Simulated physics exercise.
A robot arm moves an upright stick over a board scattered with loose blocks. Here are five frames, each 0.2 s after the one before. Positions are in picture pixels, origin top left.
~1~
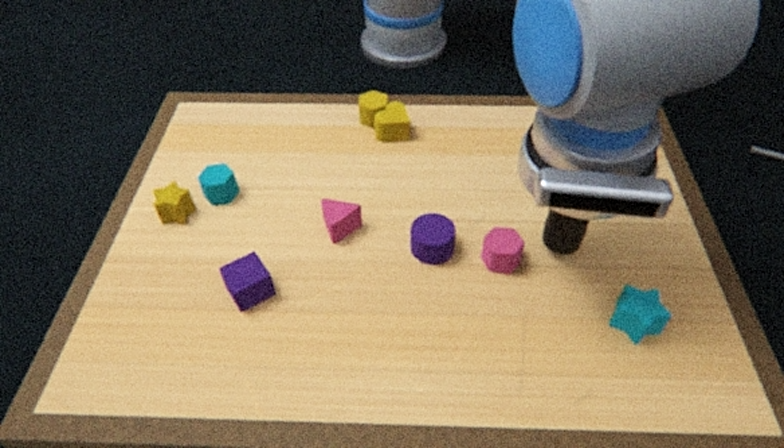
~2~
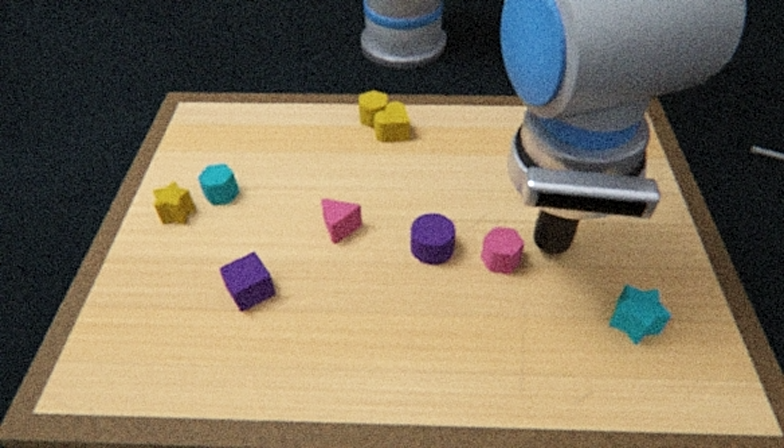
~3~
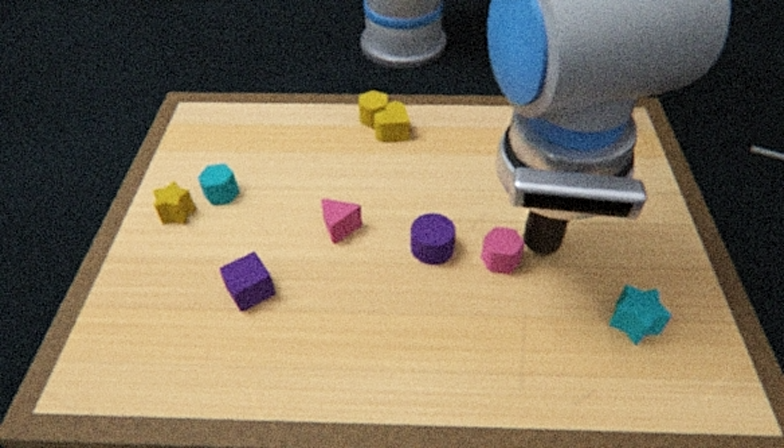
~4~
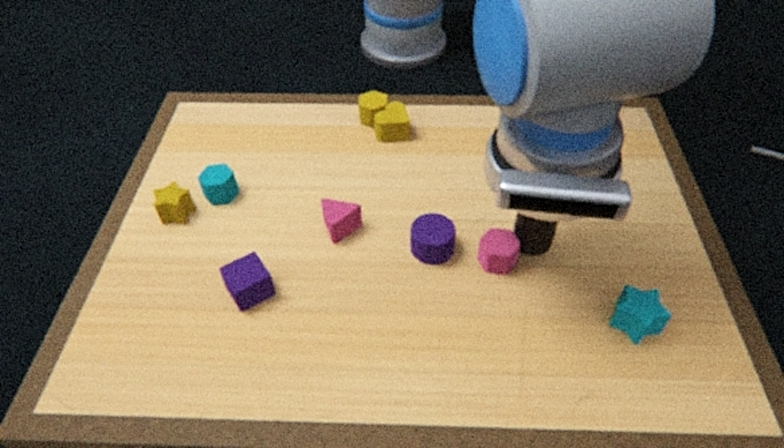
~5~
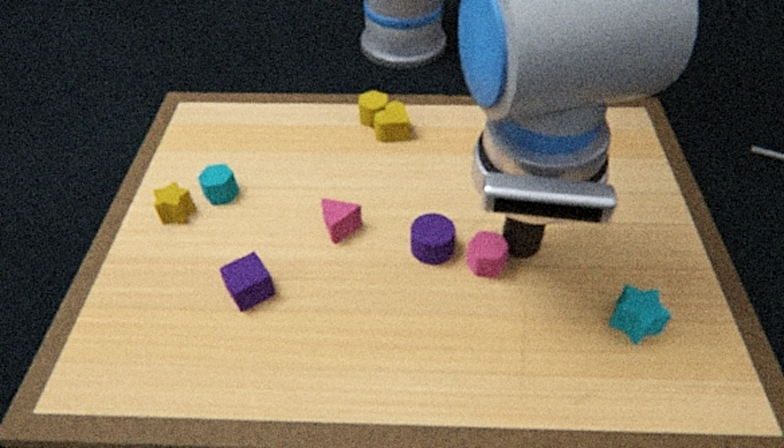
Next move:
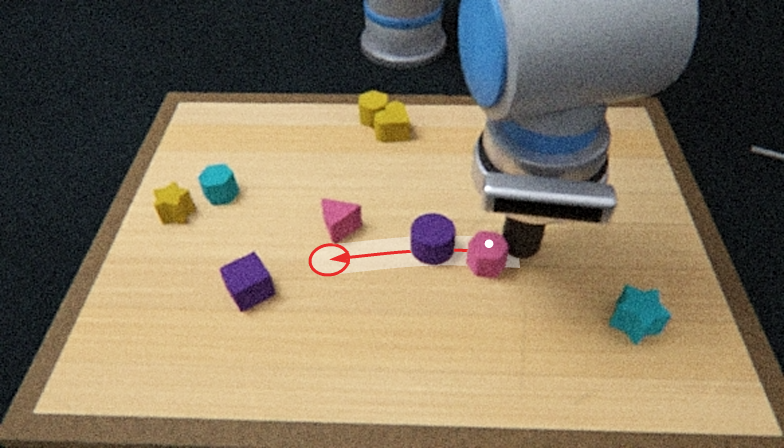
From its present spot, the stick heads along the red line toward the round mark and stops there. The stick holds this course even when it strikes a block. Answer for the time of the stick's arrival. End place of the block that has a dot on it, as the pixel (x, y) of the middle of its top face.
Roughly at (448, 261).
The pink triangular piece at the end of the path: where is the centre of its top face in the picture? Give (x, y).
Expect it around (311, 188).
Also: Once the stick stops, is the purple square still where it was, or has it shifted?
It is still on its spot.
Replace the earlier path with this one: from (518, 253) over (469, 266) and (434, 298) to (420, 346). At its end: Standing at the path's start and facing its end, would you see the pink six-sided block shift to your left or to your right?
Gets pushed right.
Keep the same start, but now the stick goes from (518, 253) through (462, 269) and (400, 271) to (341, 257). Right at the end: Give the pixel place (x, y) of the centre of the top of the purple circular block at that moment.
The answer is (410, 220).
The line goes from (518, 253) via (424, 251), ending at (329, 260); the dot is on the pink six-sided block.
The first path, step by step. One third of the way, stick at (456, 242); purple circular block at (414, 227); pink six-sided block at (450, 259), turned 55° anticlockwise.
Two thirds of the way, stick at (392, 245); pink triangular piece at (328, 204); purple circular block at (353, 221); pink six-sided block at (448, 261), turned 60° anticlockwise.
At the end, stick at (328, 252); purple square unmoved; pink triangular piece at (311, 188), turned 35° clockwise; purple circular block at (306, 214); pink six-sided block at (448, 261), turned 60° anticlockwise.
